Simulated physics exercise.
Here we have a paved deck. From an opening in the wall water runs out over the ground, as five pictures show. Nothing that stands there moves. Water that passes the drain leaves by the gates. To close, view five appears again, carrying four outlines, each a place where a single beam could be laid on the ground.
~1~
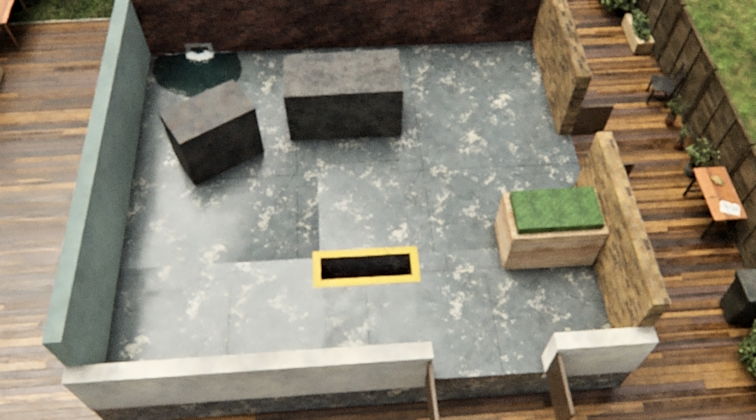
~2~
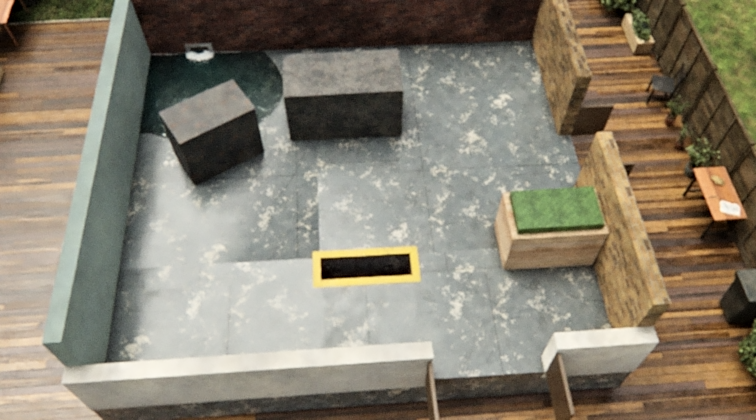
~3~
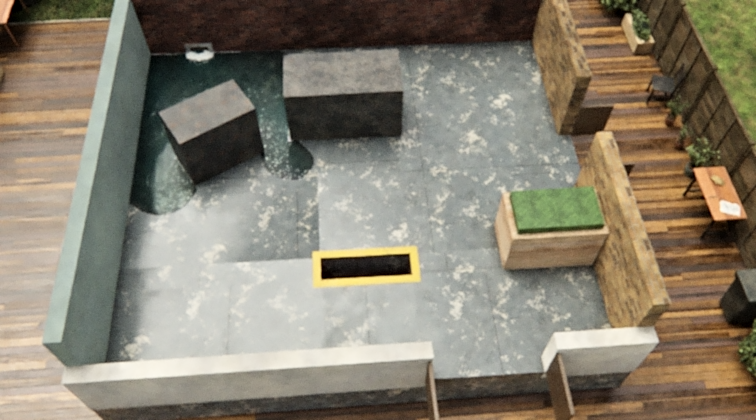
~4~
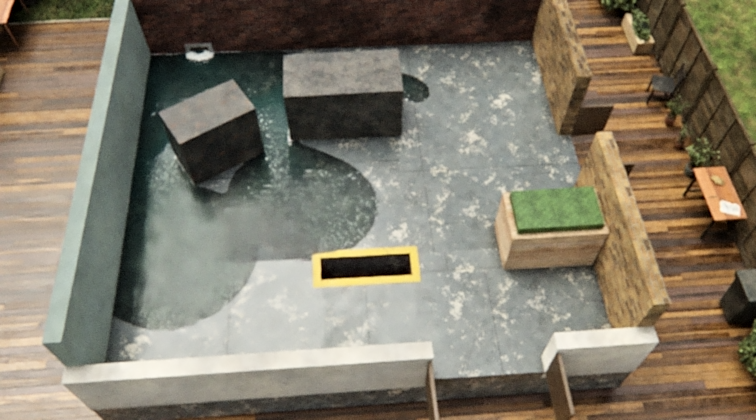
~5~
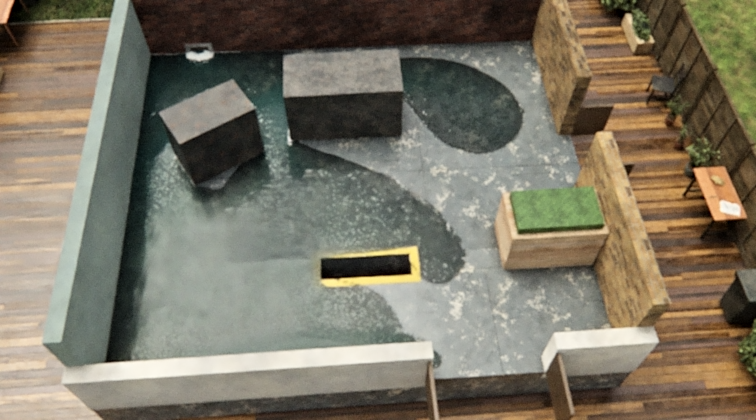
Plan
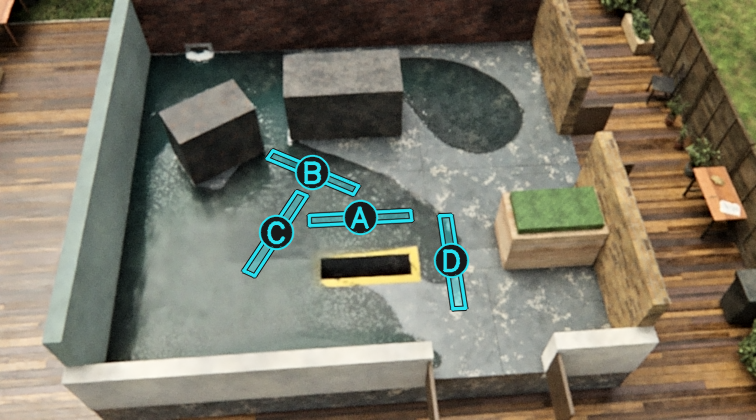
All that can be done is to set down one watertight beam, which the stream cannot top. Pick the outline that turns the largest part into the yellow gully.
Use place D.
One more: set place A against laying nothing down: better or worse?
Worse.
On the marked copy, A from (309, 220) to (411, 215); B from (270, 154) to (356, 190); C from (249, 273) to (302, 193); D from (459, 308) to (445, 215).
With A, about 9 % of the stream runs into the yellow gully, about 90 % out by the gates.
With B, about 7 % of the stream runs into the yellow gully, about 92 % out by the gates.
With C, about 11 % of the stream runs into the yellow gully, about 89 % out by the gates.
With D, about 22 % of the stream runs into the yellow gully, about 77 % out by the gates.
